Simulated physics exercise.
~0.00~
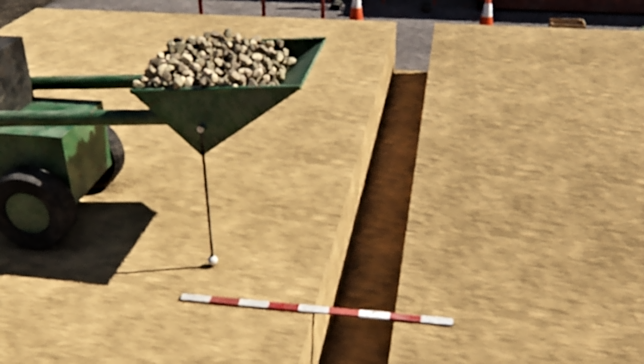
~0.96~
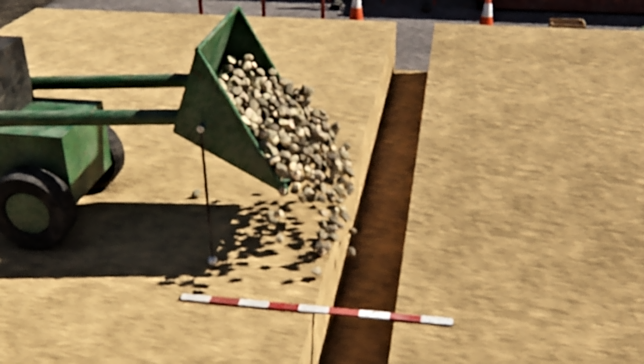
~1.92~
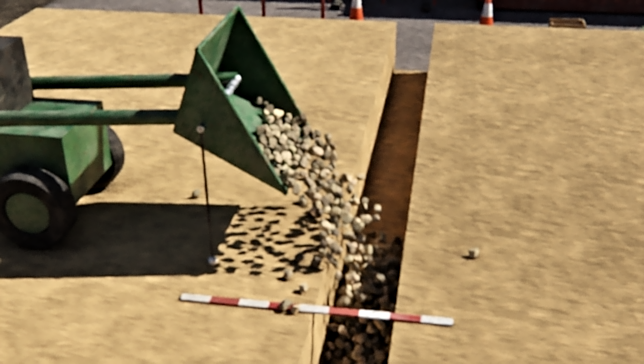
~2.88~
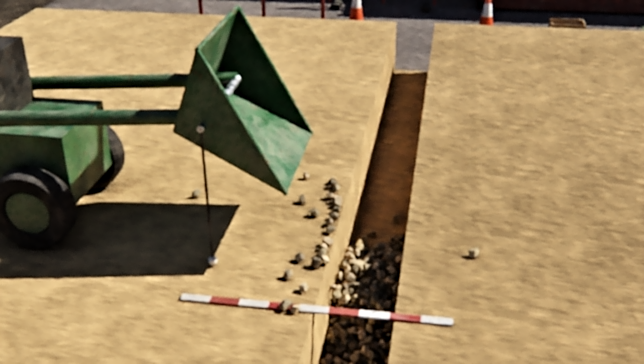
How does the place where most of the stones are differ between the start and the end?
At the start the stones are heaped in the raised green bucket at the upper left. By the end most of them lie lower down and farther right, in the nearer part of the trench.
A green loader bucket heaped with pale, broken stones sits above sandy ground, to the left of a straight-sided trench. The bucket tips forward to the right, and the stones slide down its floor and spill over the front edge. The first ones drop near the trench's left edge, then the stream pours into the trench behind a red and white striped bar. The bucket stays tilted as it empties. At the end, most of the stones lie in the nearer part of the trench, with a scattering left on the sand before it and one lying beyond it.
